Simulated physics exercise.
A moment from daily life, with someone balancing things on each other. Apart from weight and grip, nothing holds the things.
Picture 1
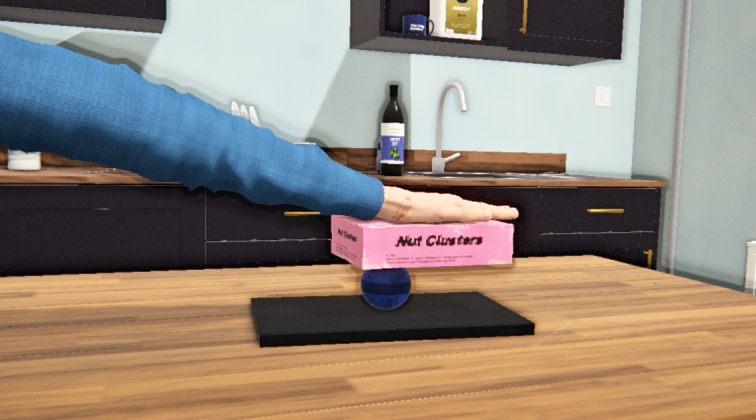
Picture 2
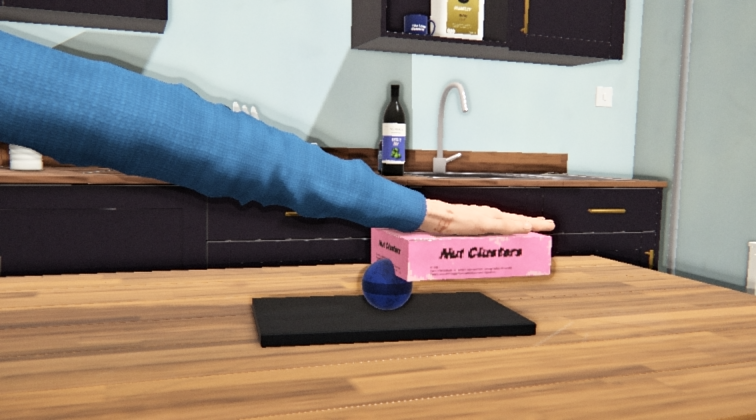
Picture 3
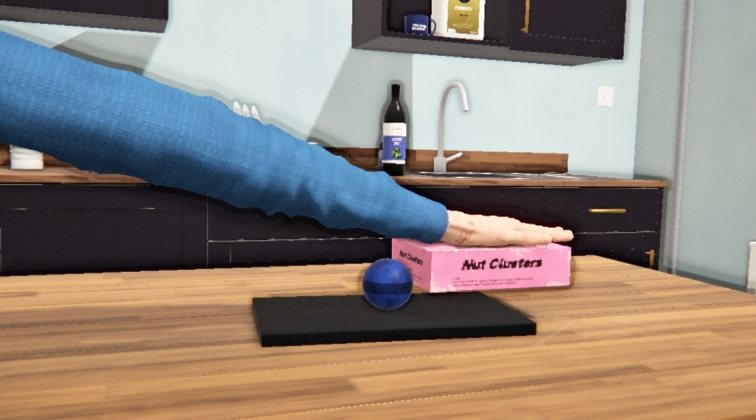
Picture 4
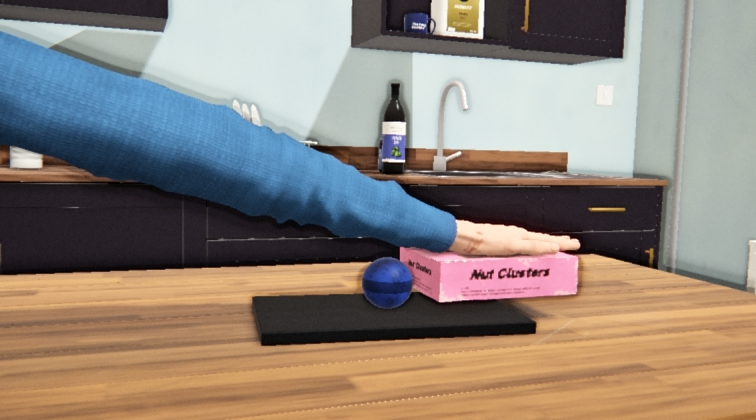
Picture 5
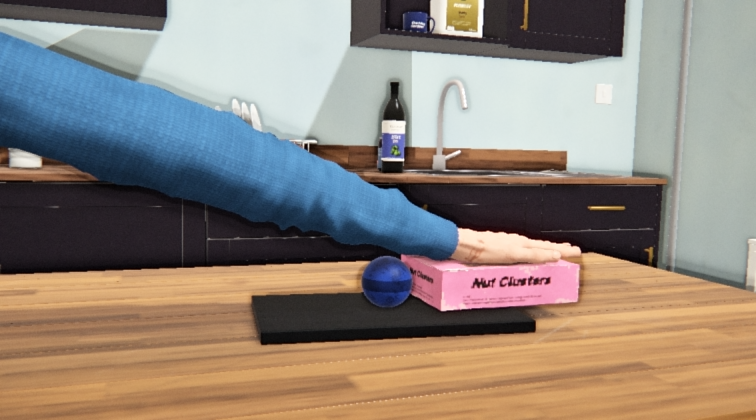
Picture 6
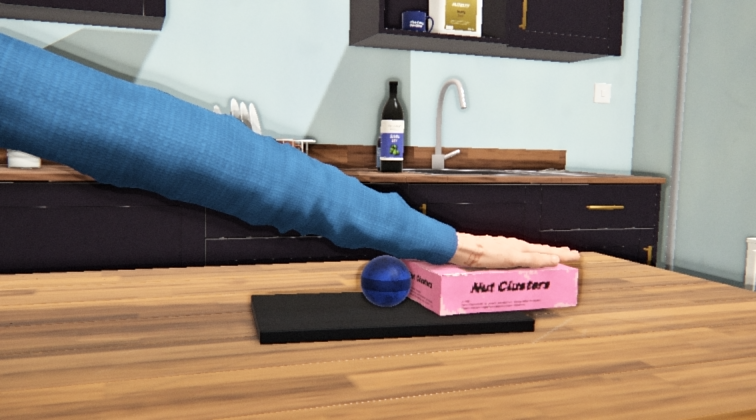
Blue-sleeved arm lowering a pink Nut Clusters packet, shifting it right and down beside a blue ball on a black board.
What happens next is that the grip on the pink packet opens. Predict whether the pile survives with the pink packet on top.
I expect everything to stay in place.
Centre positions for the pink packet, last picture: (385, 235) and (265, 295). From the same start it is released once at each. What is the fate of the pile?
Lab note - try 1: Collapse; try 2: No collapse.
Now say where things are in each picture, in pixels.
Coming down; pink packet (419, 238); blue ball (386, 284), in the first picture.
Coming down; pink packet (458, 250); blue ball (387, 284), in the second picture.
Coming down; pink packet (478, 260); blue ball (388, 284), in the third picture.
Coming down; pink packet (486, 269); blue ball (387, 283), in the fourth picture.
Coming down; pink packet (487, 277); blue ball (387, 282), in the fifth picture.
In place under the hand; pink packet (486, 281); blue ball (386, 281), in the sixth picture.
Then, 0.50 s on from there, no change.
Then, 1.30 s on from there, pink packet resting near (486, 281).
In the end, all 3 unmoved. At the end, from the last picture's camera, pink packet near (486, 281). The pile stays up.
